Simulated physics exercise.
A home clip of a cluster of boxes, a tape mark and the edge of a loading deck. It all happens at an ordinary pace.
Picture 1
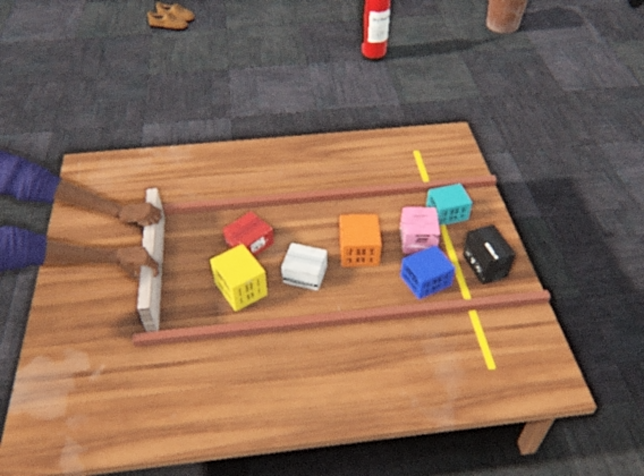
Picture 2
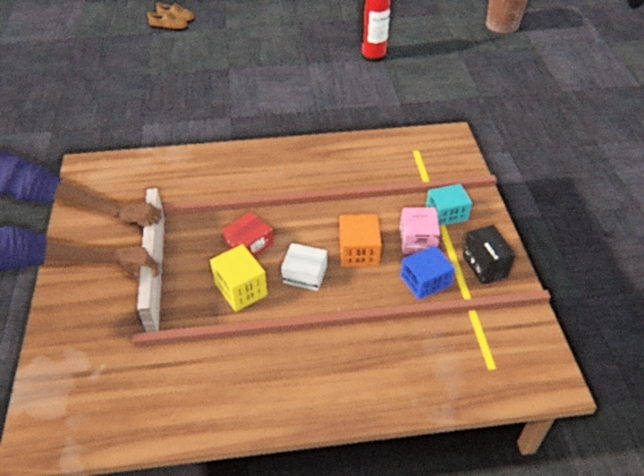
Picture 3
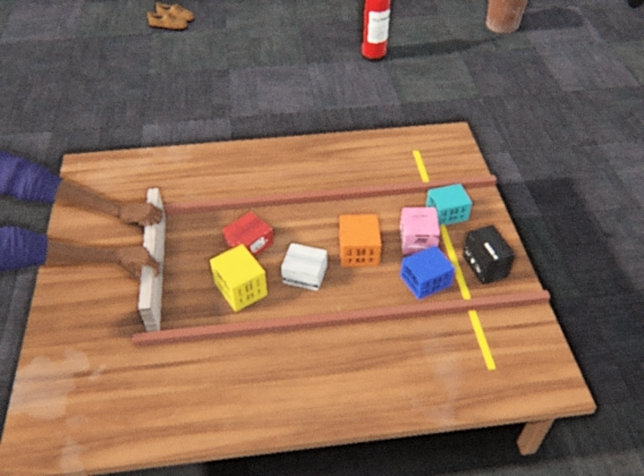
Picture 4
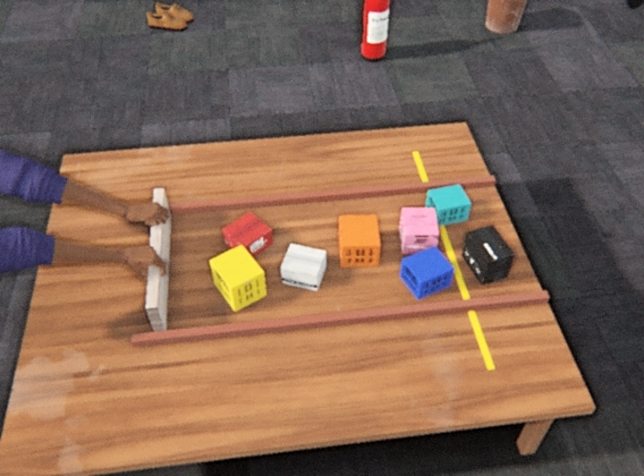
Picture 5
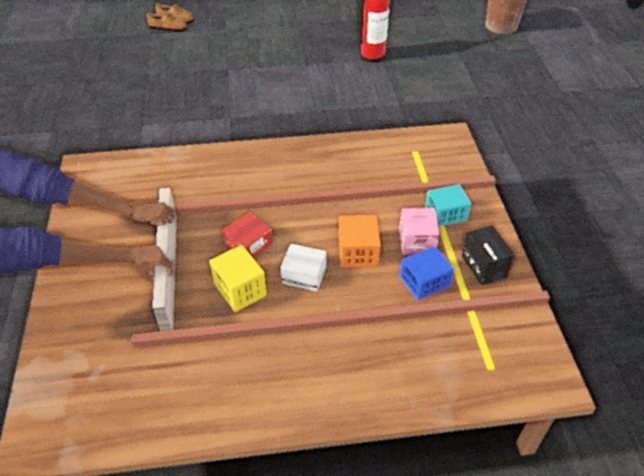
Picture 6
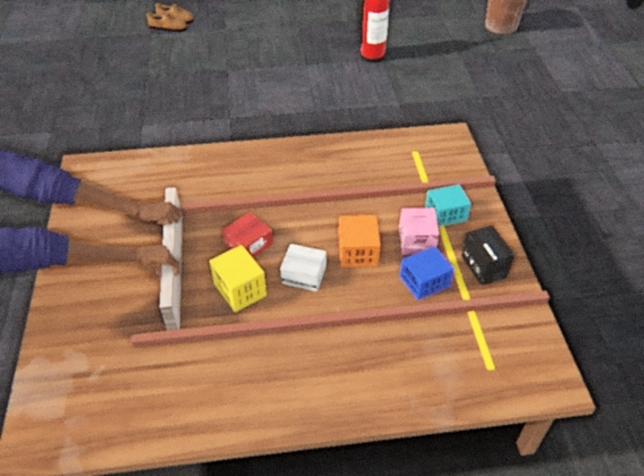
A wooden table scattered with coloured boxes stands on grey carpet tiles, seen from above at an angle by a still camera. Between two reddish rails, red, yellow, white, orange, pink, blue, turquoise and black boxes spread from left to right, the last few near a yellow tape line. Two hands at left hold a pale plank still, then slide it slightly right, while the boxes stay put.
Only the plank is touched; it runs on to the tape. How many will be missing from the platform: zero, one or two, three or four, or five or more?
Here the number that fall off is three or four.
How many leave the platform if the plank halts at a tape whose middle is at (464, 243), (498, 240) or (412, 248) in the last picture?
Try by try, 4, 6 and 1.
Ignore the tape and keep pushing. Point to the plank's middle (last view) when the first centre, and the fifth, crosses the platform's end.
At (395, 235) for the first, at (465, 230) for the fifth.
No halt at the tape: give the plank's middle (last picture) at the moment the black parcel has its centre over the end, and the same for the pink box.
For the black parcel at (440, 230), for the pink box at (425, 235).
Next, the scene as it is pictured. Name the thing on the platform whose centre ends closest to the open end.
The orange crate.
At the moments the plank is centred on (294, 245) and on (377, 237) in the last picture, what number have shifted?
The counts are 4 and 7.
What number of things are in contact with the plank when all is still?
In contact: 2.
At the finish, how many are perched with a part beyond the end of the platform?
Overhanging: 1.
Soon after, none off yet; black parcel at rest near (487, 255); turquoise crate at rest near (448, 206); pink box at rest near (418, 232).
Then, none off yet; black parcel at rest near (487, 255); turquoise crate moved about its own width near (474, 195); pink box moved about its own width near (458, 213).
By the end, the number that fall off is three or four; fallen, pink box, turquoise crate and black parcel.
